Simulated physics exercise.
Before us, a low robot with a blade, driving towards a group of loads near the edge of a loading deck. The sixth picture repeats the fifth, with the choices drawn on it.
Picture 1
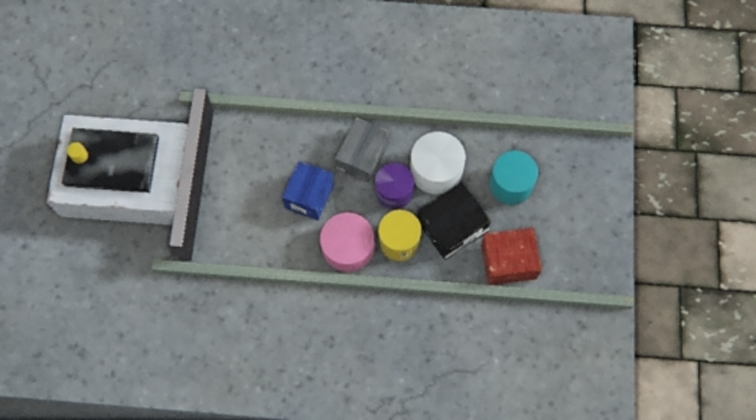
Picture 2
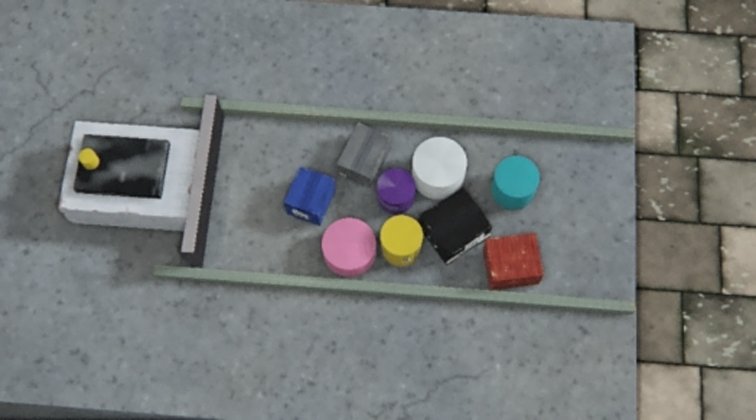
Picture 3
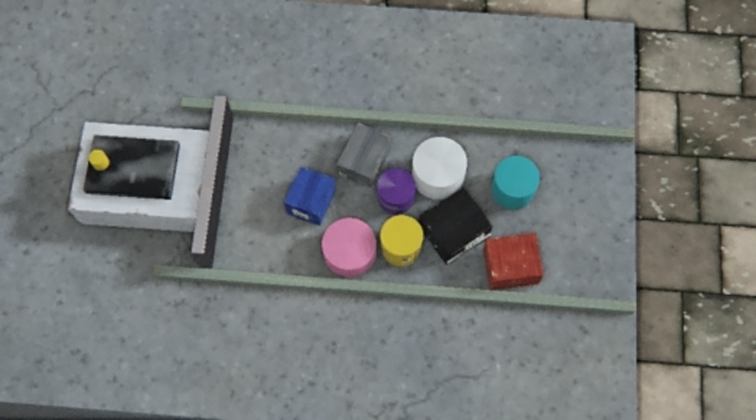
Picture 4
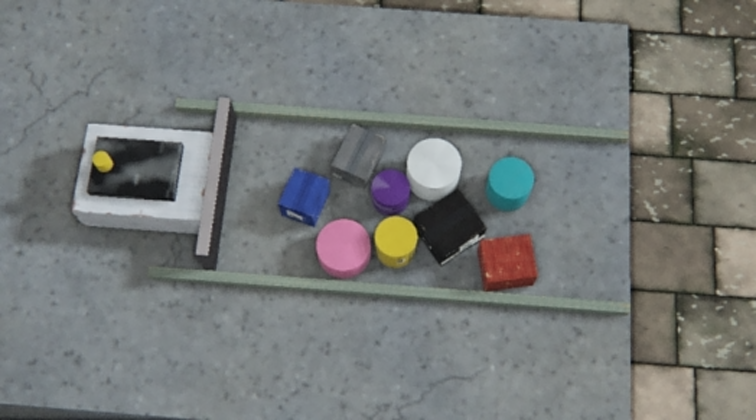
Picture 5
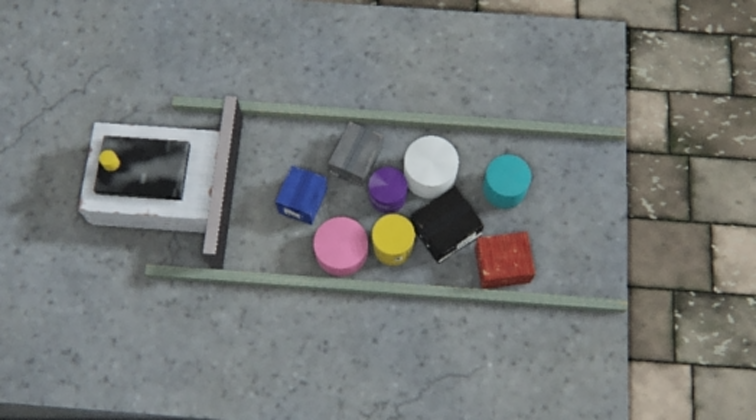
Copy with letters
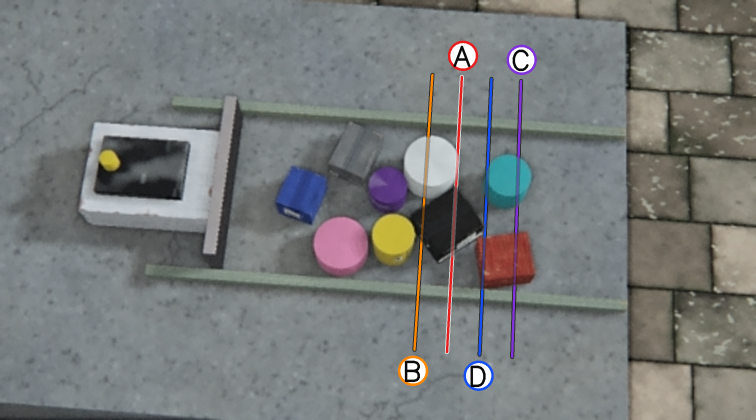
A low white robot with a wide blade moves slowly a short way right between two pale green rails, narrowing the gap to a cluster of colourful boxes and canisters, which stay in place on the grey deck.
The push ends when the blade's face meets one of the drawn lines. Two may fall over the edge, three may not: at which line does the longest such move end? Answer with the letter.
C is the last line within the limit.
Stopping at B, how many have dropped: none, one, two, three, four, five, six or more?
The count is none.
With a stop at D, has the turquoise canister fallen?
By then, no.
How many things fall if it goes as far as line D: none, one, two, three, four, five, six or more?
By then, none.
On the copy, A at (455, 208); B at (424, 206); C at (517, 212); D at (486, 210).
On C. First, robot (255, 175); pink canister (356, 249); grey box (360, 153).
Then, robot (362, 183); red crate (572, 273); turquoise canister (552, 171).
Finally, robot (445, 189); turquoise canister over the edge; red crate over the edge; two fallen.
By contrast, A is within the limit but short; B is within the limit but short; D is within the limit but short.
